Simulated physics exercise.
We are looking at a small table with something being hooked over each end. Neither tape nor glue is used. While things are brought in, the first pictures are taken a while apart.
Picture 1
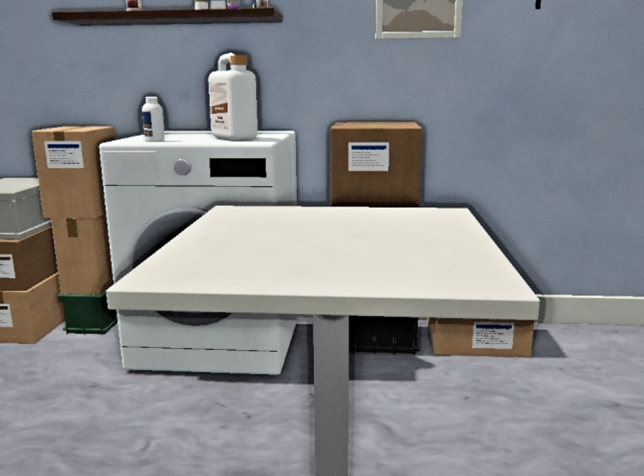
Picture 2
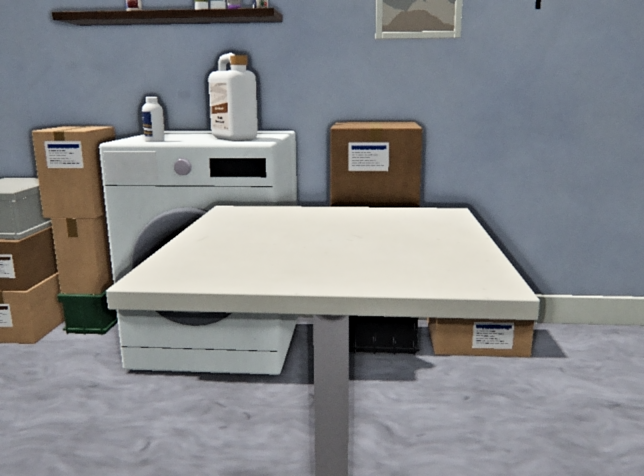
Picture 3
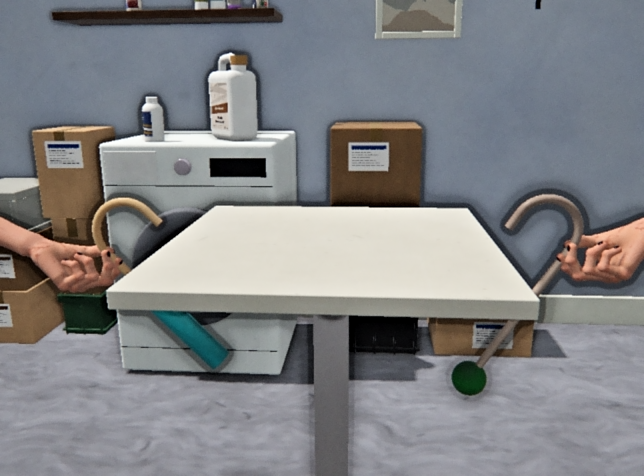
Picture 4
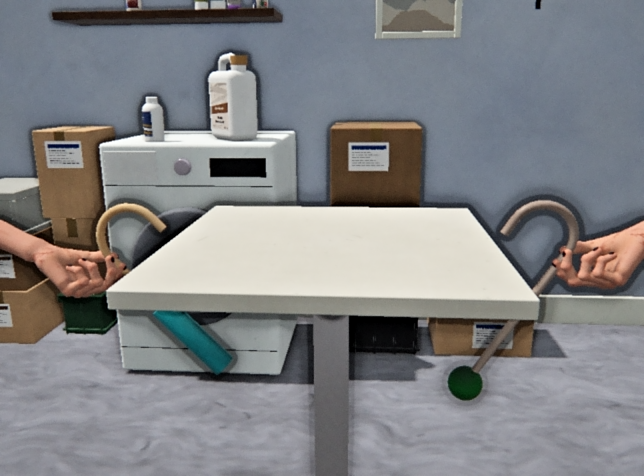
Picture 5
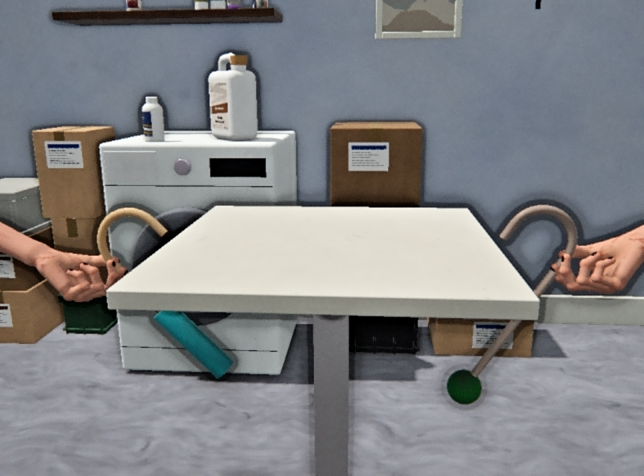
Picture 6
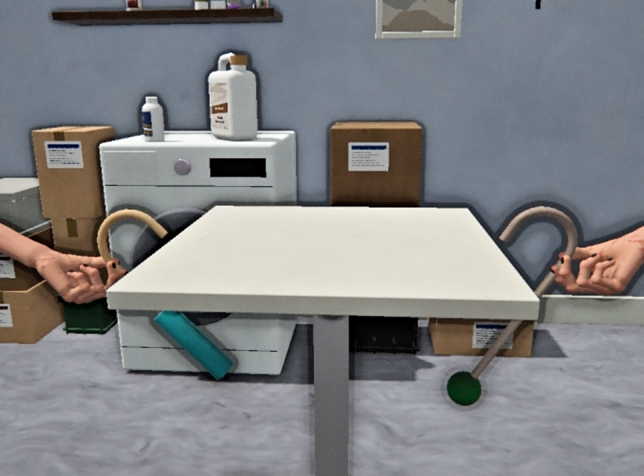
Two hands appeared at either end of a bare white table, holding a hooked turquoise umbrella on the left and a hooked green ladle on the right, then shifted them slightly and kept holding.
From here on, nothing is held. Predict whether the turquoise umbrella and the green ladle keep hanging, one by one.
Outcome: The turquoise umbrella loses its grip, the green ladle loses its grip.
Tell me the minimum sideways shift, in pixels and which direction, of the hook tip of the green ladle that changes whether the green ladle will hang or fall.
8 pixels to the left.
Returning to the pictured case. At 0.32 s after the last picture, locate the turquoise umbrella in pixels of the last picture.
Near (189, 459).
Then, 0.32 s after the last picture, turquoise umbrella falling near (189, 459); green ladle falling.
At rest, the turquoise umbrella slips off; the green ladle slips off.
